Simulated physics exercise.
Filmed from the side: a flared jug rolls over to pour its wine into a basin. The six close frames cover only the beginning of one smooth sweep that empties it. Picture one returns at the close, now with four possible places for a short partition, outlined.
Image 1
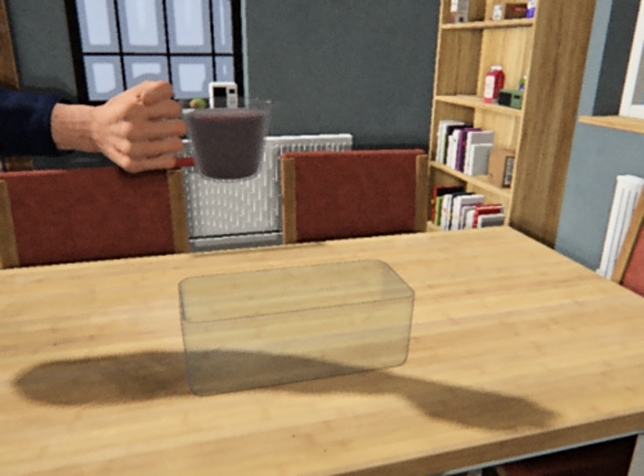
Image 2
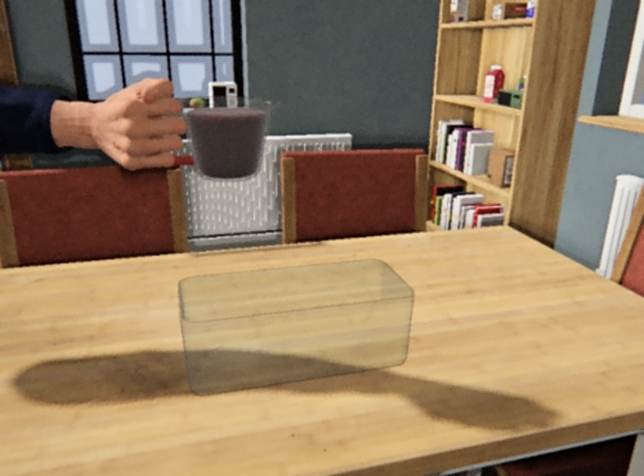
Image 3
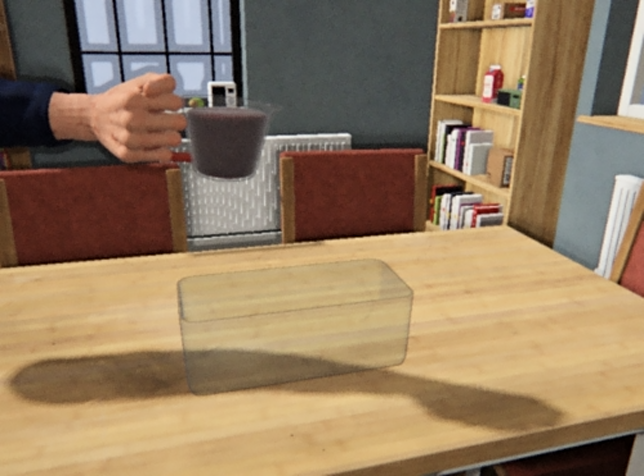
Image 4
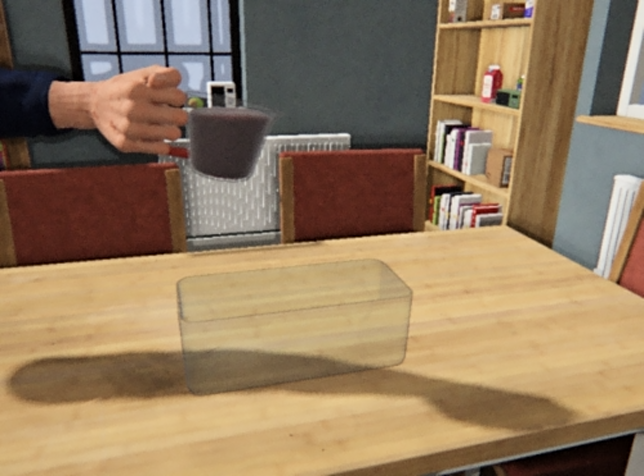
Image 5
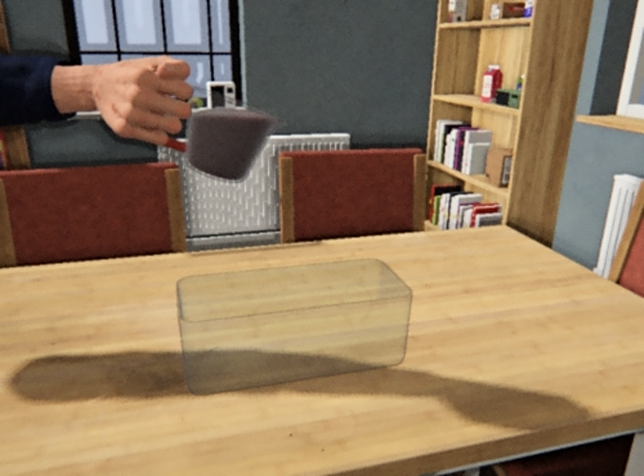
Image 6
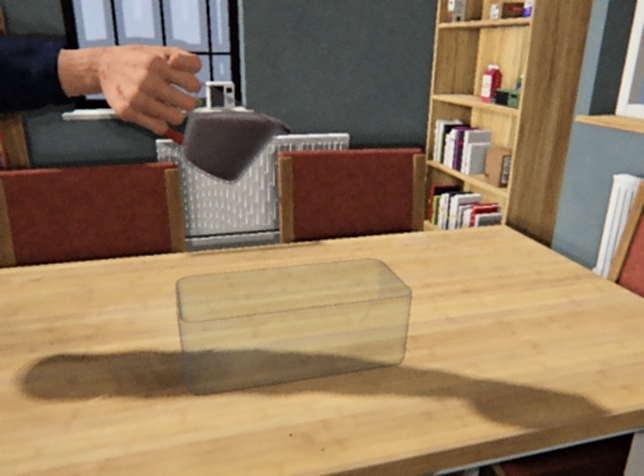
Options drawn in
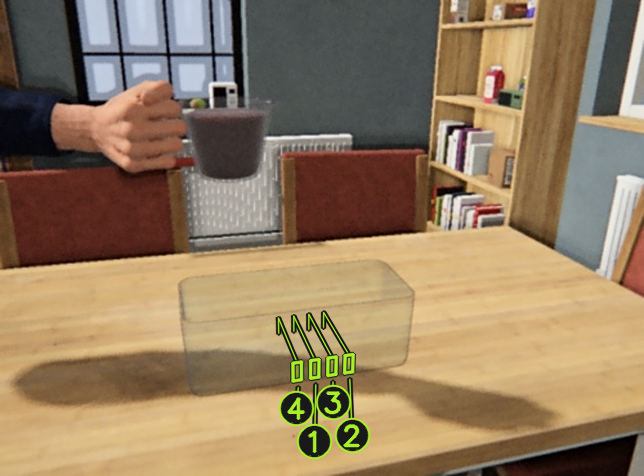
A hand in a dark sleeve reaches in from the left, holding a clear flared jug of dark wine above a wooden table, seen from the side in a room with grey walls. A transparent rectangular basin sits on the table before two red-backed chairs, with a window behind and a bookcase at right. The hand gradually tilts the jug rightward until wine reaches over its lip.
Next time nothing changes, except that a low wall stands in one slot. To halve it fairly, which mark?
It is 2.
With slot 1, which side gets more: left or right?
More ends on the right.
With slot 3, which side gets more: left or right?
The right one.
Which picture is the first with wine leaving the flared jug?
Picture 6.
In lime, 1 at (315, 384); 2 at (349, 378); 3 at (332, 381); 4 at (298, 387).
If 1 is chosen, about 14 % ends left of the wall and 83 % right of it; 3 % is lost outside.
If 2 is chosen, about 48 % ends left of the wall and 50 % right of it.
If 3 is chosen, about 19 % ends left of the wall and 78 % right of it; 3 % is lost outside.
If 4 is chosen, about 12 % ends left of the wall and 85 % right of it; 4 % is lost outside.
